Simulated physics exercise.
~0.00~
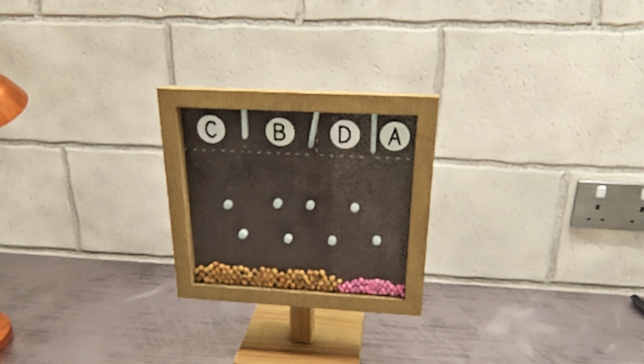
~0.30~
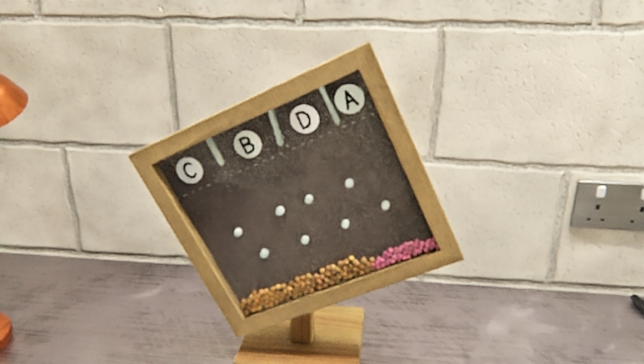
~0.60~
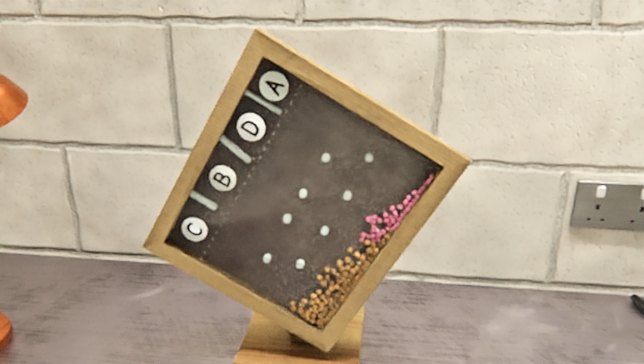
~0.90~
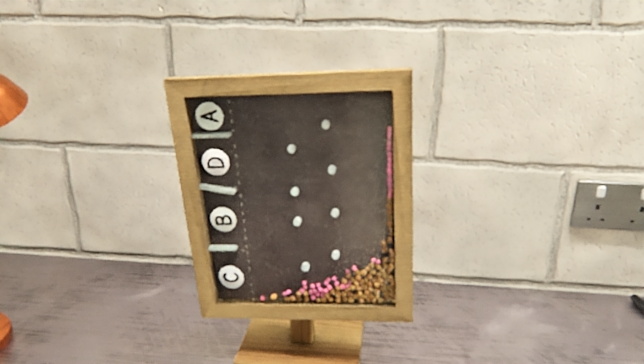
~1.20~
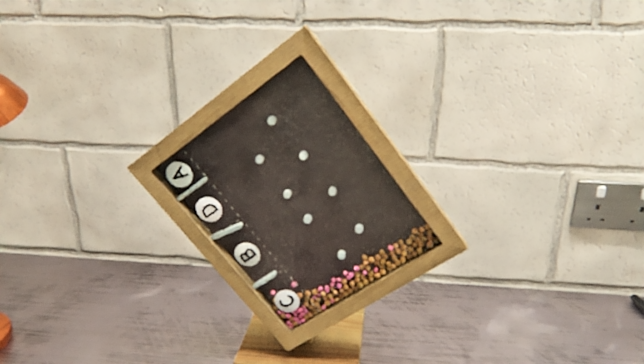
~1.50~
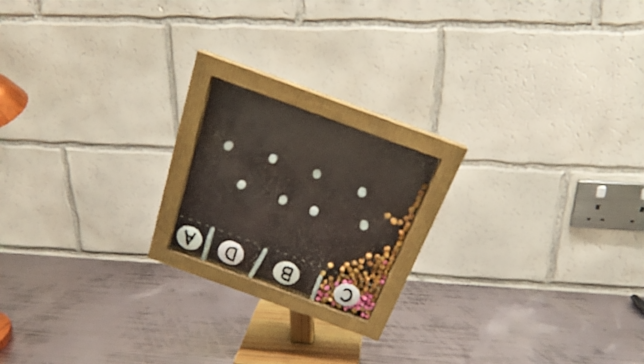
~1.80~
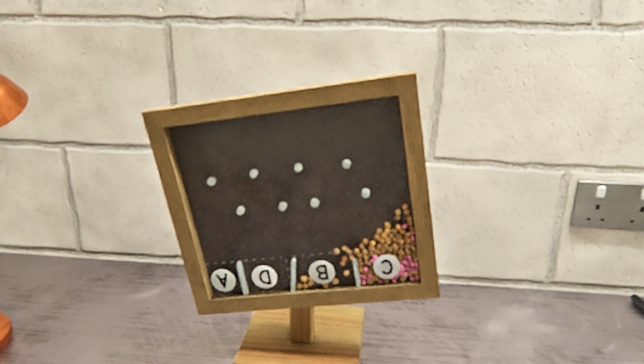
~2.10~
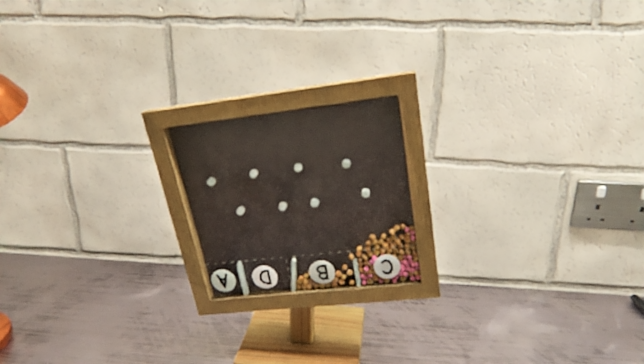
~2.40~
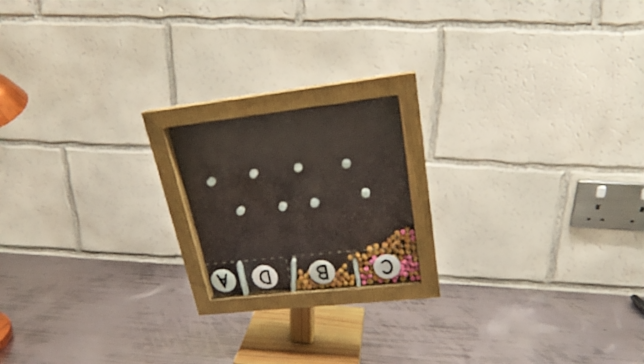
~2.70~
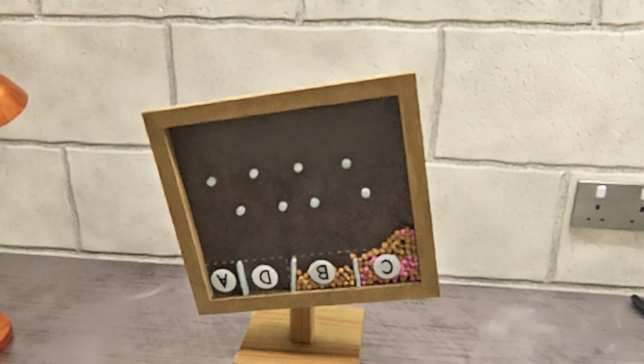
To begin with, a shallow wooden-framed box stands upright on its stand, with lettered pockets along the top and orange-brown beads at the bottom beside smaller pink ones at the right. The box turns anticlockwise, and the beads slide toward its lowest corner. As it passes onto its side, pink beads spill over the others toward pocket C. The turning continues until the pockets are underneath, with the beads heaped at the right. The box stops slightly tilted, and some orange-brown beads spill into B. The heap settles, leaving most beads, including nearly all the pink ones, in C, while A and D stay empty.
